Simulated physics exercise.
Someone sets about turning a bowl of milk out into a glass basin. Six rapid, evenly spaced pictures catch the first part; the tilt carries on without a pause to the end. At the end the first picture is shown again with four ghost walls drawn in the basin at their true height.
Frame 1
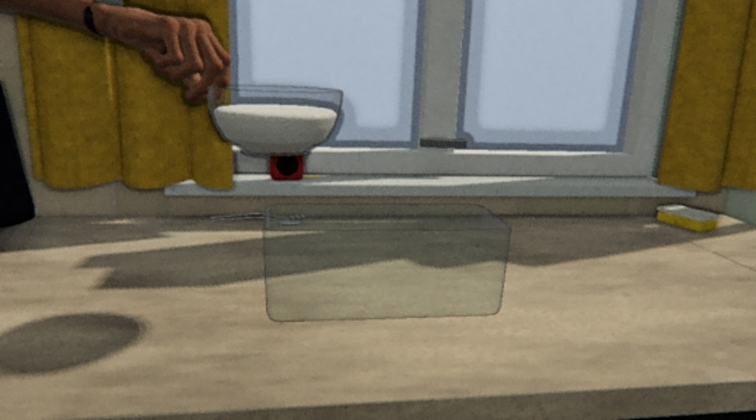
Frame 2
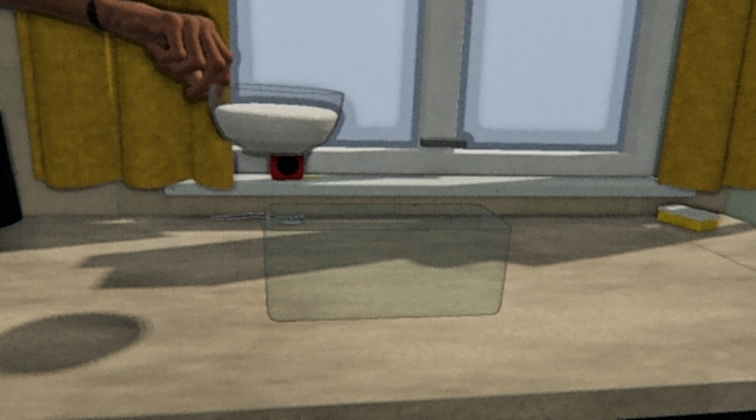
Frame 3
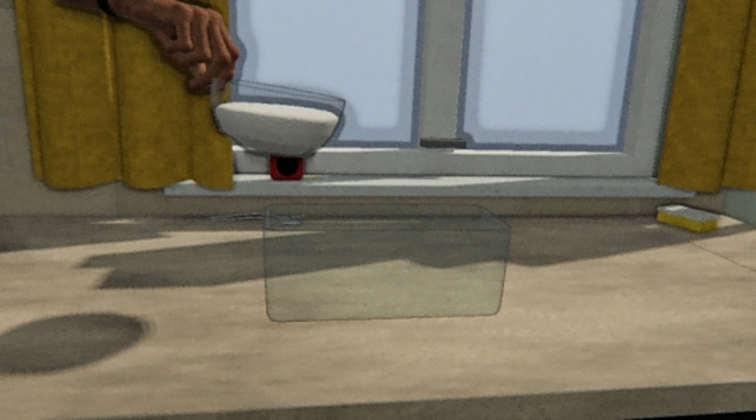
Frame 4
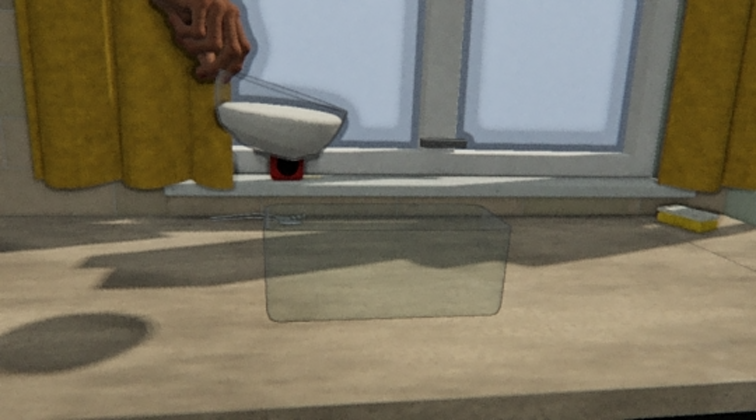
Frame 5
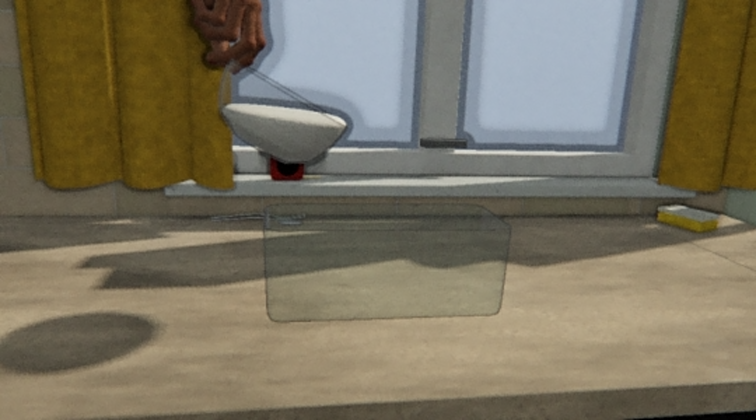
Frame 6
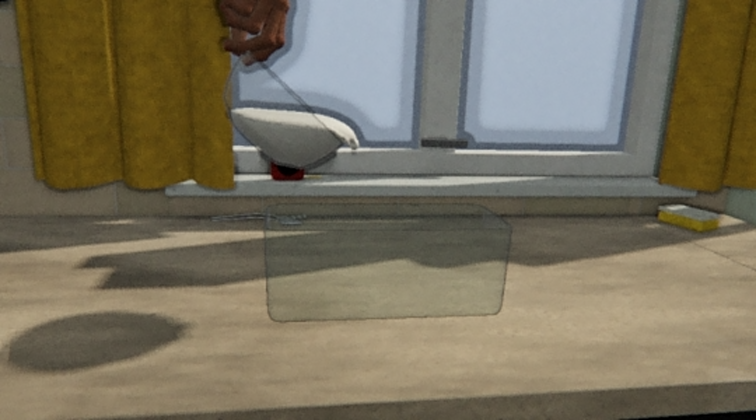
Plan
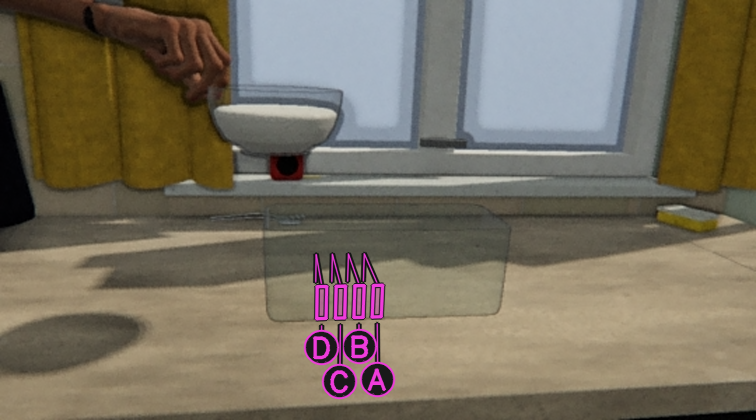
A hand at the upper left holds a clear bowl of white milk level, then tips it steadily rightward until a little milk slips over the lip, while the camera stays still. A clear, empty glass basin stands mid-counter below, with a yellow sponge at right and a small red object behind the bowl. The pale kitchen counter is seen straight on, before a window with mustard curtains.
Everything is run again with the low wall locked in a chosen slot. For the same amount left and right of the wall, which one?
I would pick position A.
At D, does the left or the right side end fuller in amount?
More ends on the right.
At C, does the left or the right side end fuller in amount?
The right side.
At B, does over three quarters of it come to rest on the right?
No.
In magenta, A at (377, 323); B at (358, 324); C at (340, 324); D at (321, 325).
With A, about 53 % ends left of the wall and 45 % right of it.
With B, about 33 % ends left of the wall and 66 % right of it.
With C, about 20 % ends left of the wall and 79 % right of it.
With D, about 10 % ends left of the wall and 89 % right of it.
